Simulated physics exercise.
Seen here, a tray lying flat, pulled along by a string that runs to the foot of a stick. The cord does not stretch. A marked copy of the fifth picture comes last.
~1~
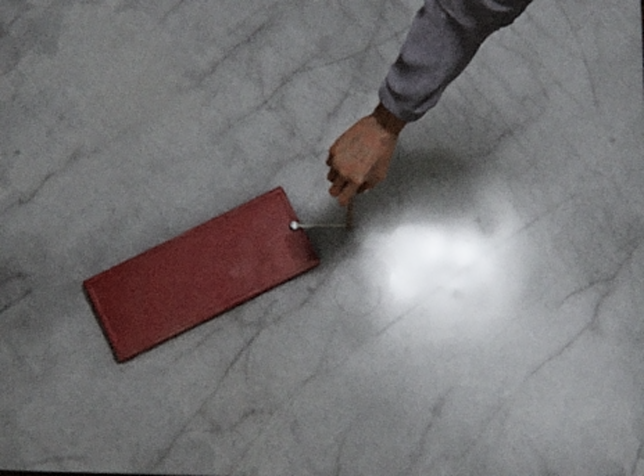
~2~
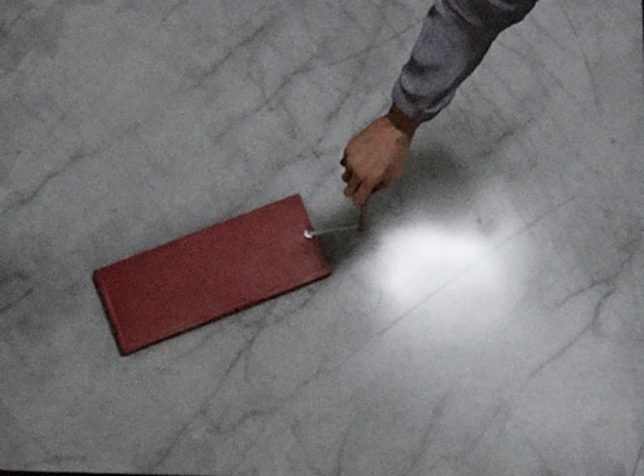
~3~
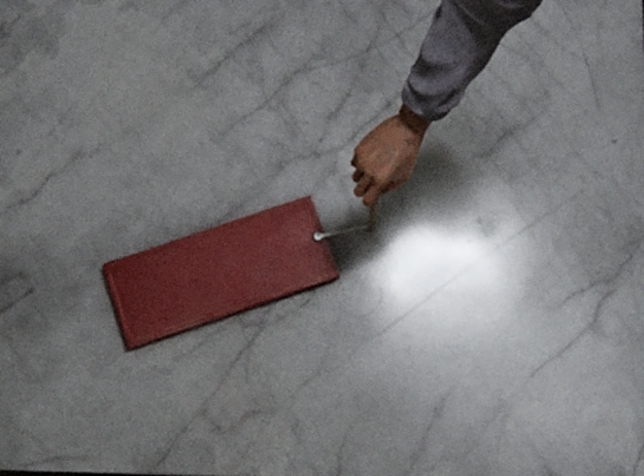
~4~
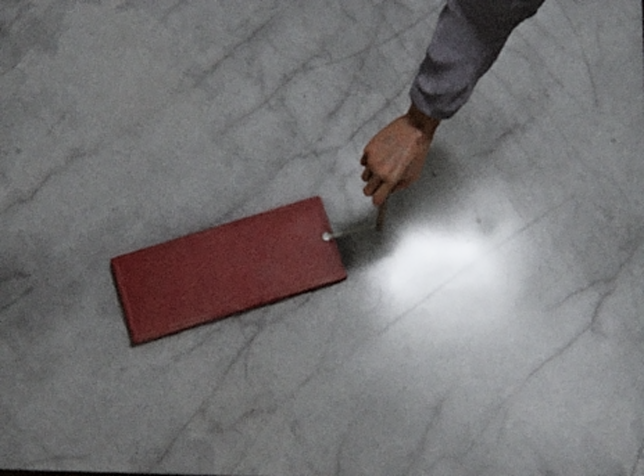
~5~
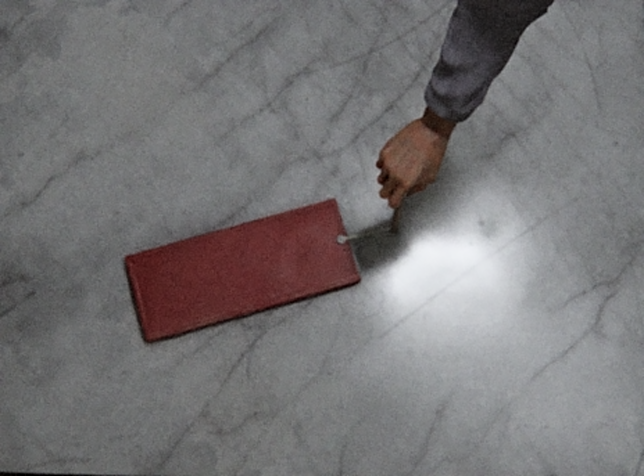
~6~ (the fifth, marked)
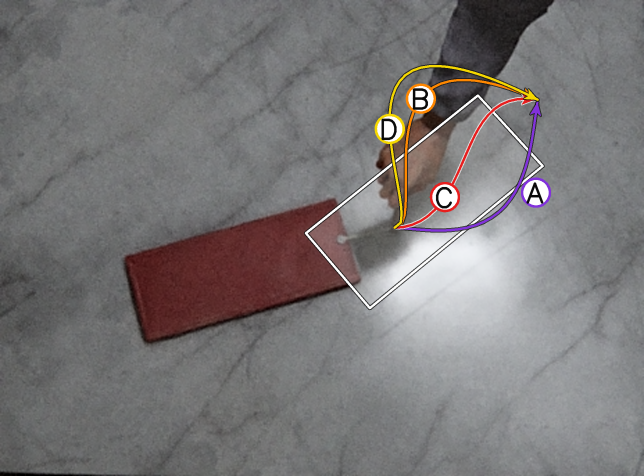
A red tray slides slowly right across a gray surface as a hand pulls its string.
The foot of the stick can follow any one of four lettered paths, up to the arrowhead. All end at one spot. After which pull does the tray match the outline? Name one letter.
Only A brings it into the box.
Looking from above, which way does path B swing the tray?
On that path, anticlockwise.
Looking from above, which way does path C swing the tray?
It turns anticlockwise.
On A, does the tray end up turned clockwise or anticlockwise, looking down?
On that path, anticlockwise.
On the copy, A from (394, 228) via (505, 206) to (537, 103); B from (394, 228) via (416, 106) to (535, 99); C from (394, 228) via (464, 159) to (535, 99); D from (394, 228) via (400, 81) to (538, 100); the outline at (425, 199).
On A. First, foot of the stick (478, 225), middle of the tray (324, 254).
Then, foot of the stick (525, 166), middle of the tray (387, 231).
Finally, foot of the stick (537, 101), middle of the tray (425, 198); it lies in the outline.
By contrast, B leaves its middle at (397, 155); C leaves its middle at (409, 177); D leaves its middle at (394, 146).
